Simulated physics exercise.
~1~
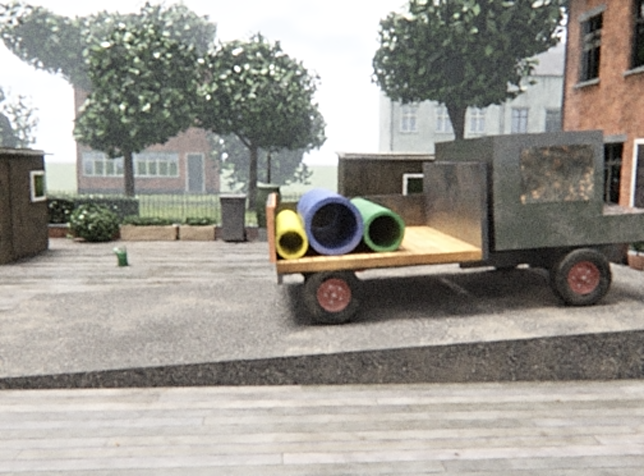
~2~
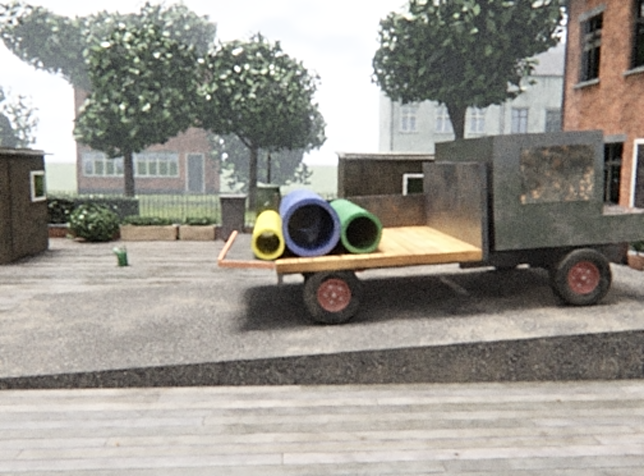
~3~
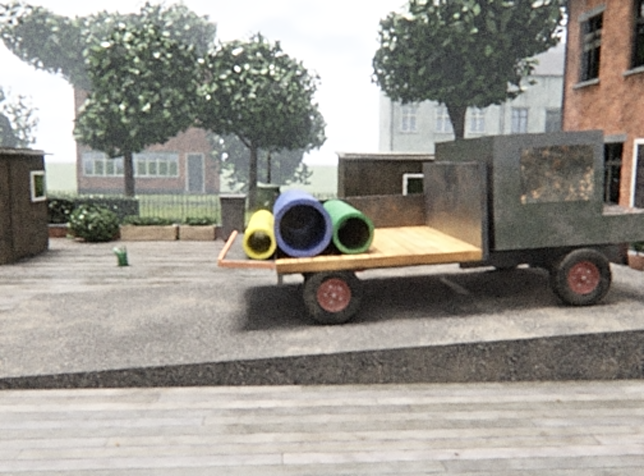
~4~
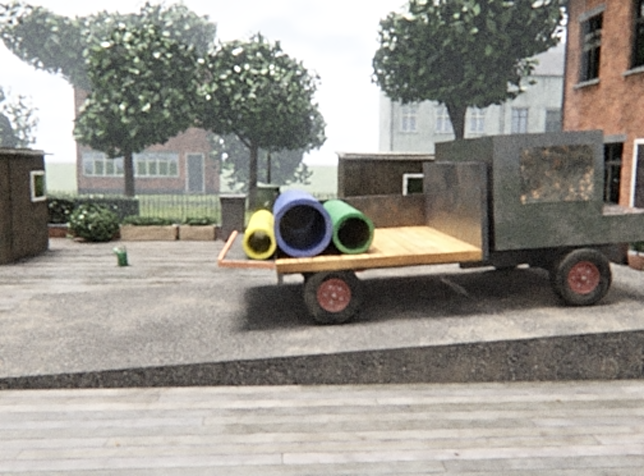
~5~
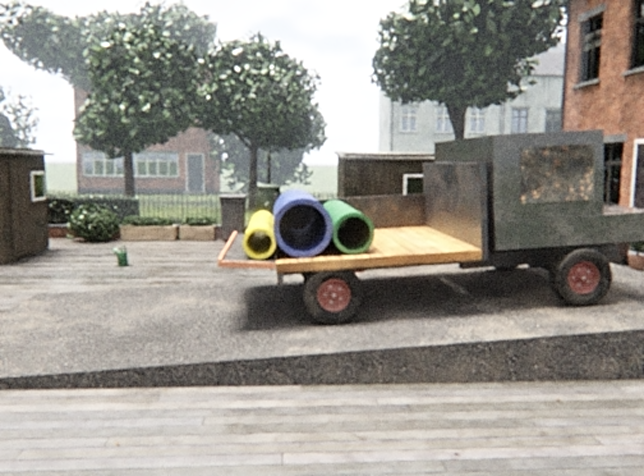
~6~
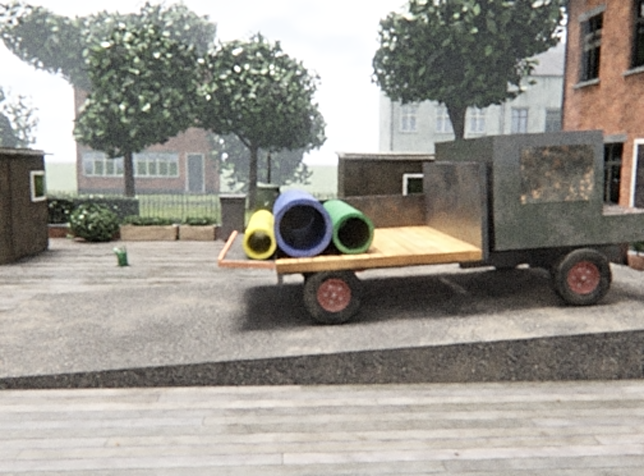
The clip shows yellow, blue and green pipes on the open wooden bed of a parked truck as its tailgate swings down; they roll a short way left and stop, the yellow one on the lowered gate and the blue and green ones still on the bed.
